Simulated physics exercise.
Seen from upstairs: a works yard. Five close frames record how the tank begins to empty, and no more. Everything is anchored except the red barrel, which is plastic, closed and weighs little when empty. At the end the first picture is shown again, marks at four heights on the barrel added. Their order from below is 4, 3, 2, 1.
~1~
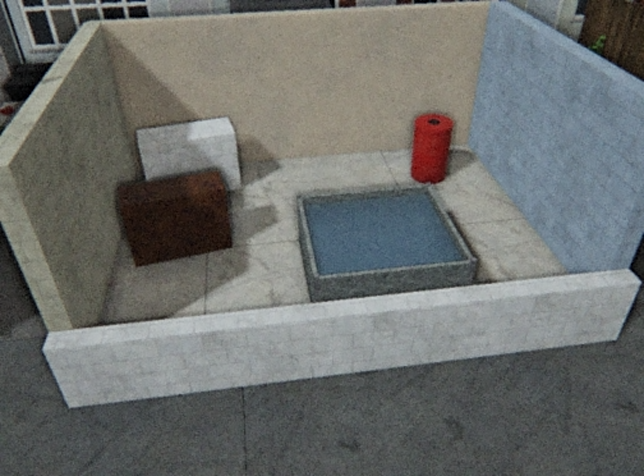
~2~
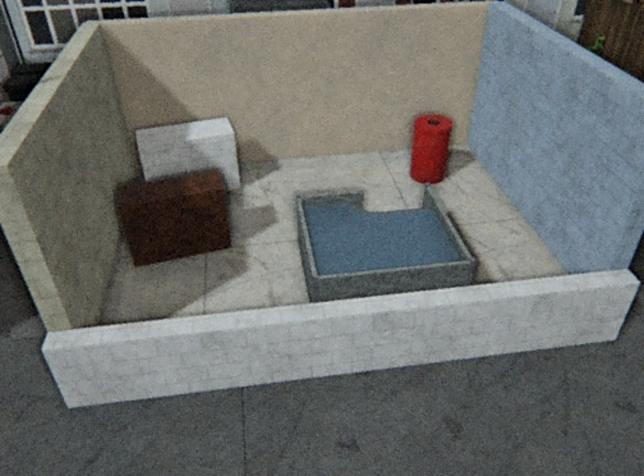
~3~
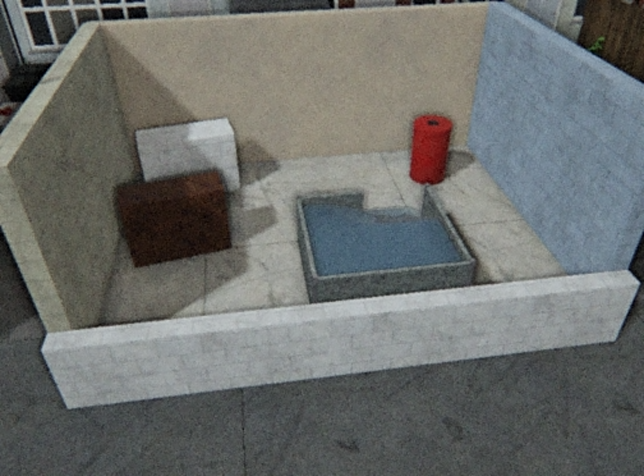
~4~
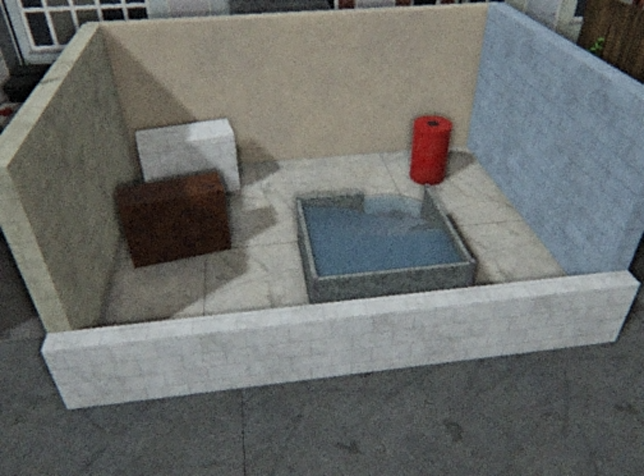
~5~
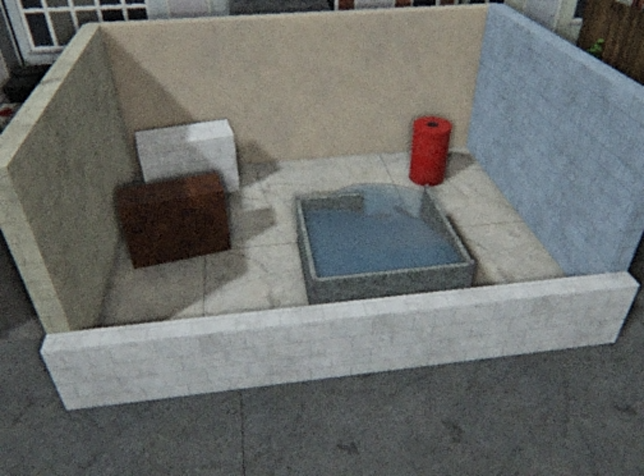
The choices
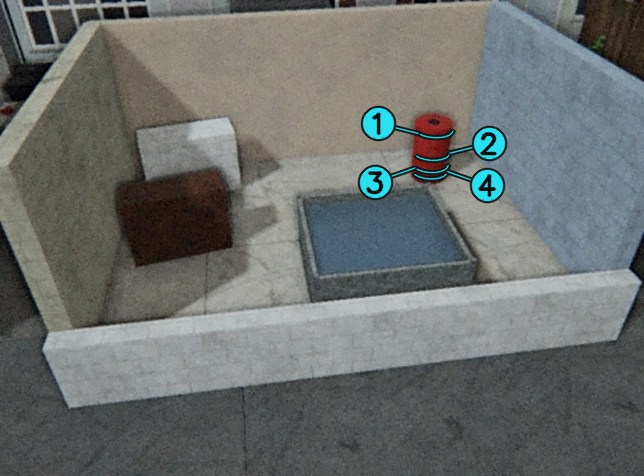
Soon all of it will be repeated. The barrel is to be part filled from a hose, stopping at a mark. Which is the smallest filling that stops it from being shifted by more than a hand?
Go for 2.
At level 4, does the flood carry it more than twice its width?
Yes, it does.
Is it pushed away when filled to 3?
Yes, that goes wrong.
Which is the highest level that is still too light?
Level 3.
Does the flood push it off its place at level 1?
No.
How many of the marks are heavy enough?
Two of the four.
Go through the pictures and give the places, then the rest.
Lid of the red barrel at (434, 122); tank full, its middle at (378, 232), in the first picture.
Water covers 2 % of the ground, mostly out of sight from here, in the second picture.
Water covers 4 % of the ground, mostly out of sight from here, in the third picture.
In the fourth picture, 6 % of the ground under water, its edge towards the barrel at (428, 209).
Lid of the red barrel at (433, 125); 10 % of the ground under water, its edge towards the barrel at (424, 195), in the fifth picture.
In cyan, 1 at (439, 137); 2 at (436, 160); 3 at (435, 172); 4 at (434, 178); from the bottom up 4, 3, 2, 1.
With 1, it does not move.
With 2, it does not move.
With 3, it is pushed about half its own width away.
With 4, it is pushed about 4 times its own width away.
